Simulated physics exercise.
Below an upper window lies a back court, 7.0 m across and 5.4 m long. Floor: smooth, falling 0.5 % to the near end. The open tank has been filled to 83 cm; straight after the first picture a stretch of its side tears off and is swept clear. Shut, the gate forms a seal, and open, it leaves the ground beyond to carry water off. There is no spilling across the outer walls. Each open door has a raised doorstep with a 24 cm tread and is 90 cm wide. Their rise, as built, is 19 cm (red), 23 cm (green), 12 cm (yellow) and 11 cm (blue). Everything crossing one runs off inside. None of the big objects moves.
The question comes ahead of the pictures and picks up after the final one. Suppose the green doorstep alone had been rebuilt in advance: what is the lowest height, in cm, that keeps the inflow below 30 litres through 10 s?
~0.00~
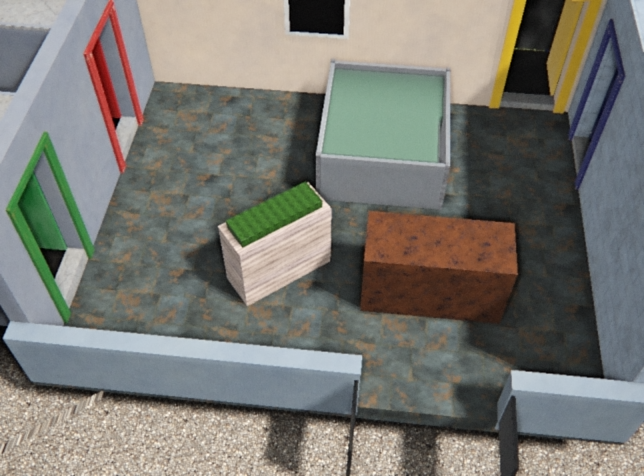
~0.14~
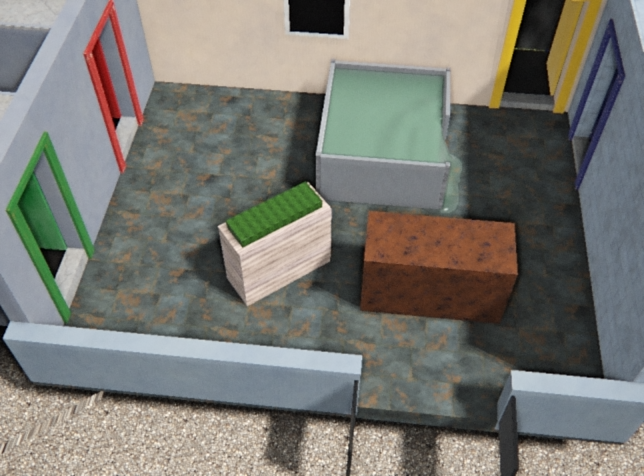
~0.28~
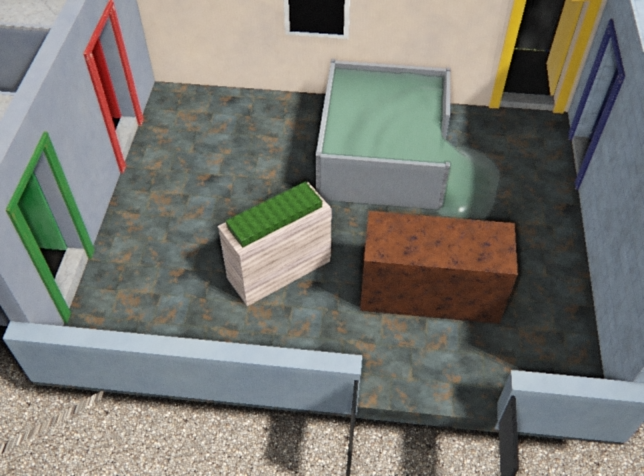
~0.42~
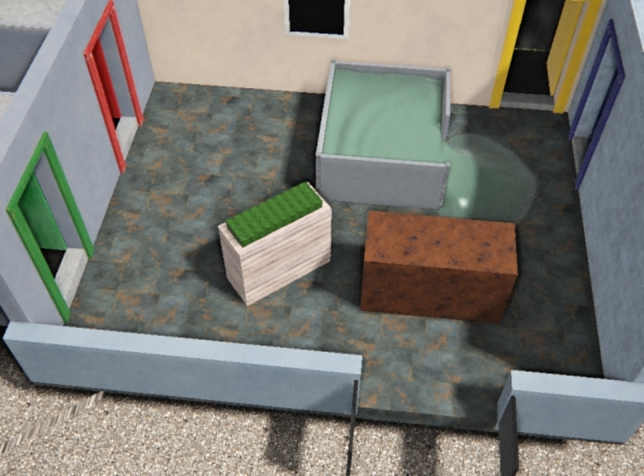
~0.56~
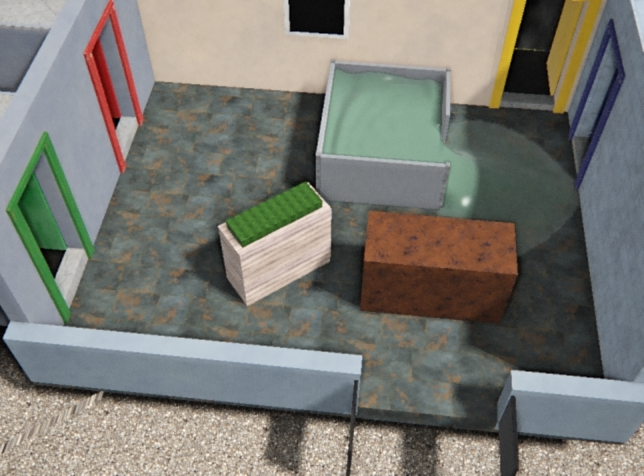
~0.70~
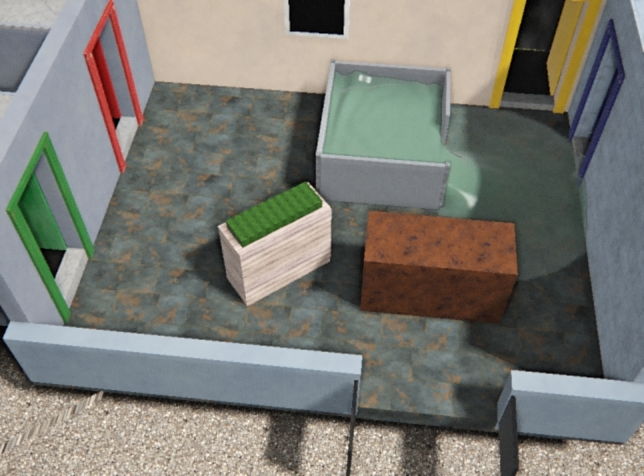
About 7 cm.
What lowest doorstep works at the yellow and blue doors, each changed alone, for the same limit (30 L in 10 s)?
About 16 cm at yellow and about 29 cm at blue.
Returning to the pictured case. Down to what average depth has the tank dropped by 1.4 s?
On average, around 52 cm.
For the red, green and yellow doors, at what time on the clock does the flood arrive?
Red: 6.5 s; green: 5.0 s; yellow: 0.8 s.
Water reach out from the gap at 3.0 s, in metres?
Roughly 4.0 m from the gap.
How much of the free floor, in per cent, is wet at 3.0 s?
Roughly 40 percent of the floor.
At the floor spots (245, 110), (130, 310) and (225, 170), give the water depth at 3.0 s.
That's 0, 0 and 0 cm, in the order given.
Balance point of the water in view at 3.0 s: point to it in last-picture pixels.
The water's centre is at about (457, 205).
After 1.4 s water covers 20 % of the floor, deepest (45 cm) near (572, 210); it has not reached the green door.
After 3.0 s water covers 40 % of the floor, deepest (34 cm) near (595, 399); it has not reached the green door.
After 10.0 s water covers 90 % of the floor, deepest (14 cm) near (567, 409); 9 cm at the green door, 0 litres in over its 23 cm doorstep.
At the green door as built, the water arrived by 5.1 s and peaked near 11 cm at 8.2 s.
Run again over the same 10 s with other heights there, 38 litres in over 6.5 cm, 20 litres over 8 cm. The limit of 30 litres is kept from about 7 cm up.
